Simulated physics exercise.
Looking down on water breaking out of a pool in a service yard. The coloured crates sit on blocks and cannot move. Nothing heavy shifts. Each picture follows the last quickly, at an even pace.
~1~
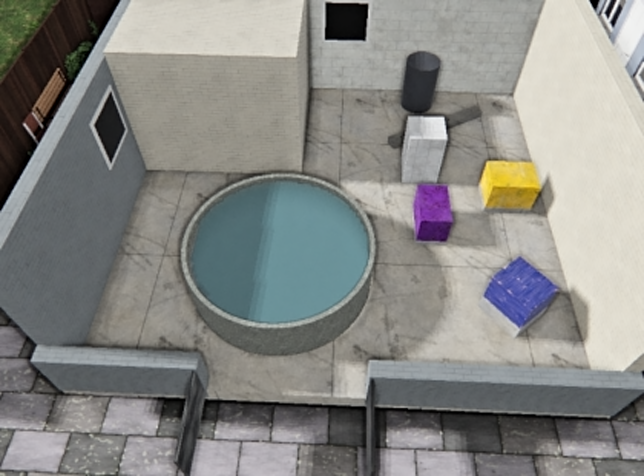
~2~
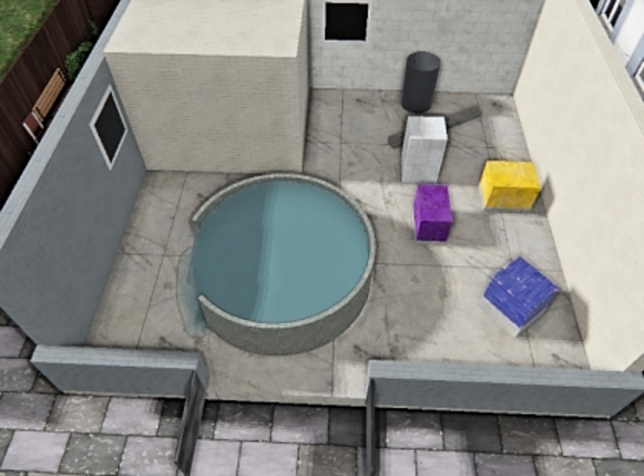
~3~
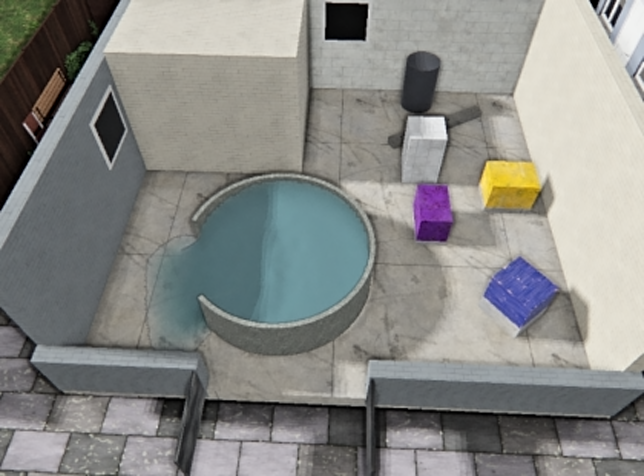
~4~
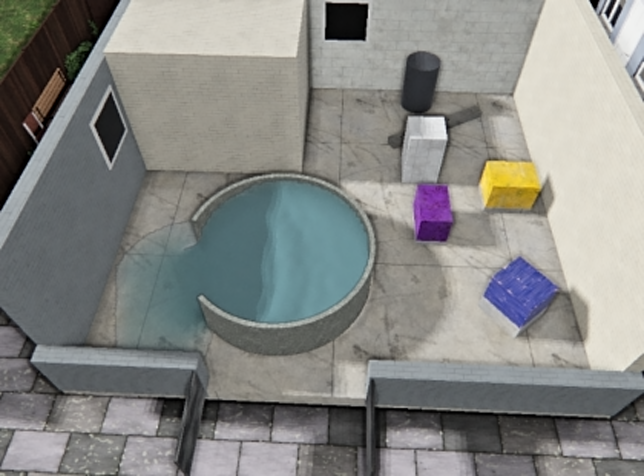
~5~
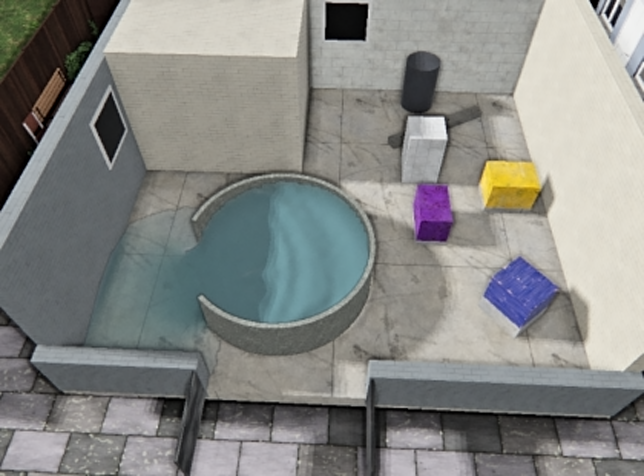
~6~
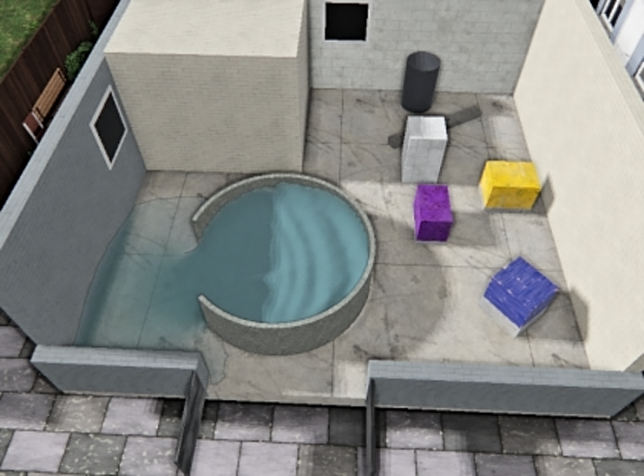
In a walled yard with a few coloured blocks, a round pool of still water opened up on its left side, and water poured through the gap and spread across the paving to the left wall.
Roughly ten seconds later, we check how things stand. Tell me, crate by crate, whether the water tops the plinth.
As I see it, the yellow crate will be left wet; the blue crate will be left dry; the purple crate will be left wet.
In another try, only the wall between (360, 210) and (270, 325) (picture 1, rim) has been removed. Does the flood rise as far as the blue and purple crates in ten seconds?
First, the blue crate is flooded; second, the purple crate is flooded.
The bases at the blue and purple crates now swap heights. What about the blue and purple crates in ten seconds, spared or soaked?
Blue crate: Flooded, purple crate: Untouched.
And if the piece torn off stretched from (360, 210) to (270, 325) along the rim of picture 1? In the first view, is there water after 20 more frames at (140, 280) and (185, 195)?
The first spot is unreached, the second unreached.
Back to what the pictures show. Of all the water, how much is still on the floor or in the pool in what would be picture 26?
Some 94 parts in a hundred have not run off.
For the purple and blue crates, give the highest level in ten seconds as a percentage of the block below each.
Around 230 in a hundred for the first and 30 in a hundred for the second.
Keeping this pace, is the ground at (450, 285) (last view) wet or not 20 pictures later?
Answer: No flooding.
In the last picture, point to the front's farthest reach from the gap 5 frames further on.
The front should reach about (148, 170).
A moment on, water covers 15 % of the floor; the yellow crate not reached, the blue crate not reached, the purple crate not reached.
Next, water covers 25 % of the floor; the yellow crate not reached, the blue crate not reached, the purple crate not reached.
Then, water covers 40 % of the floor; the yellow crate not reached, the blue crate not reached, the purple crate water round its plinth.
Later, water covers 80 % of the floor; the yellow crate water round its plinth, the blue crate water round its plinth, the purple crate water round its plinth.
In the end, water covers 100 % of the floor; the yellow crate was topped, the blue crate stayed above the water, the purple crate was topped.
